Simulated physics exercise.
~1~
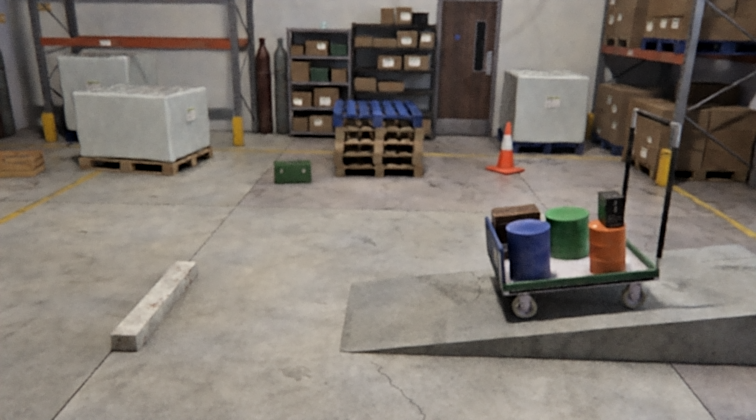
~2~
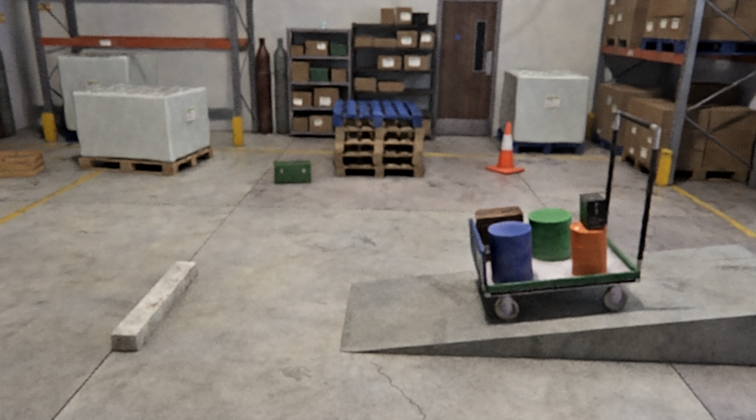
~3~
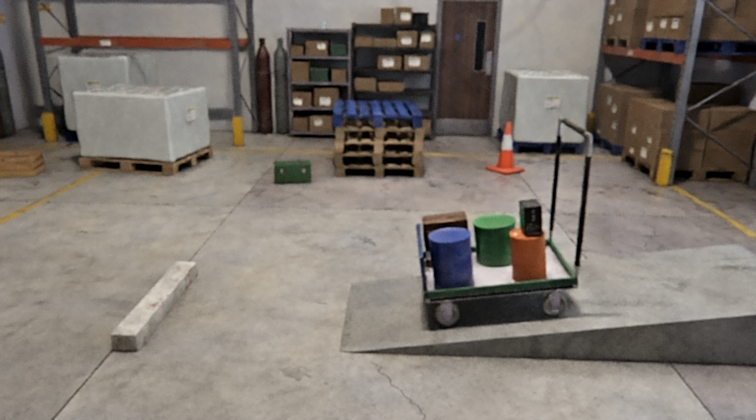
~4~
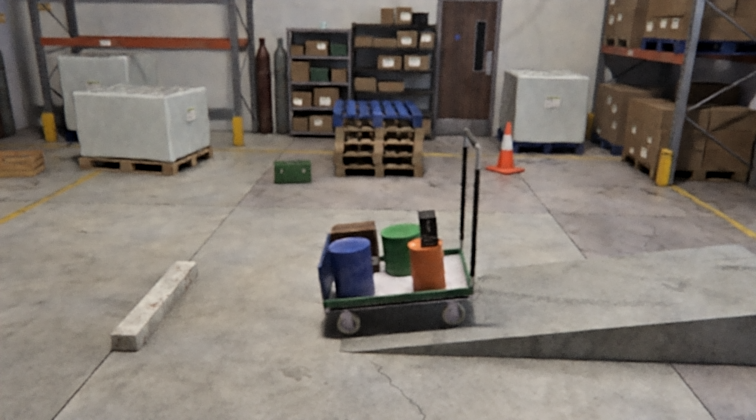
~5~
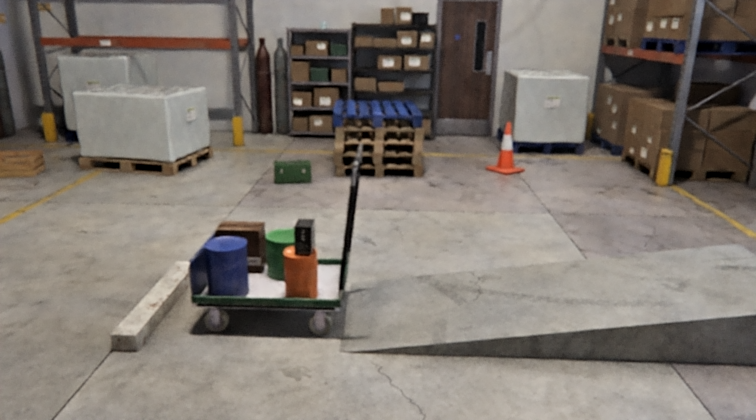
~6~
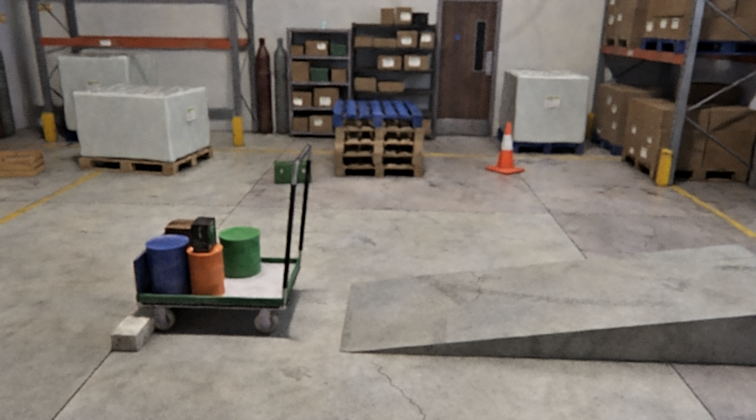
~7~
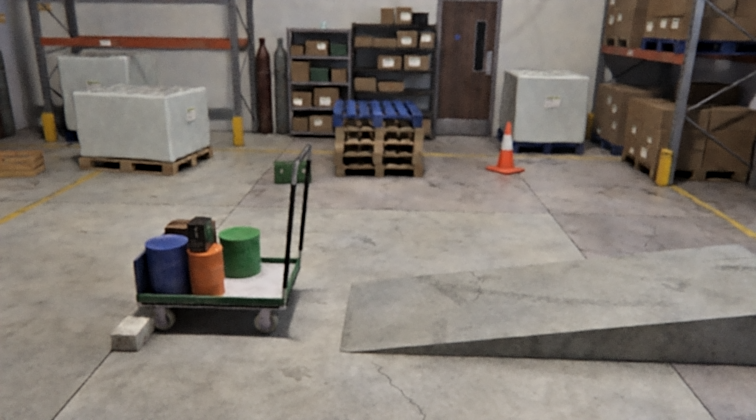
A trolley loaded with pails, an orange canister and boxes rolled left down a ramp and across the warehouse floor to a kerb, where it stopped as the orange canister and black box shifted forward, everything still upright on the deck.
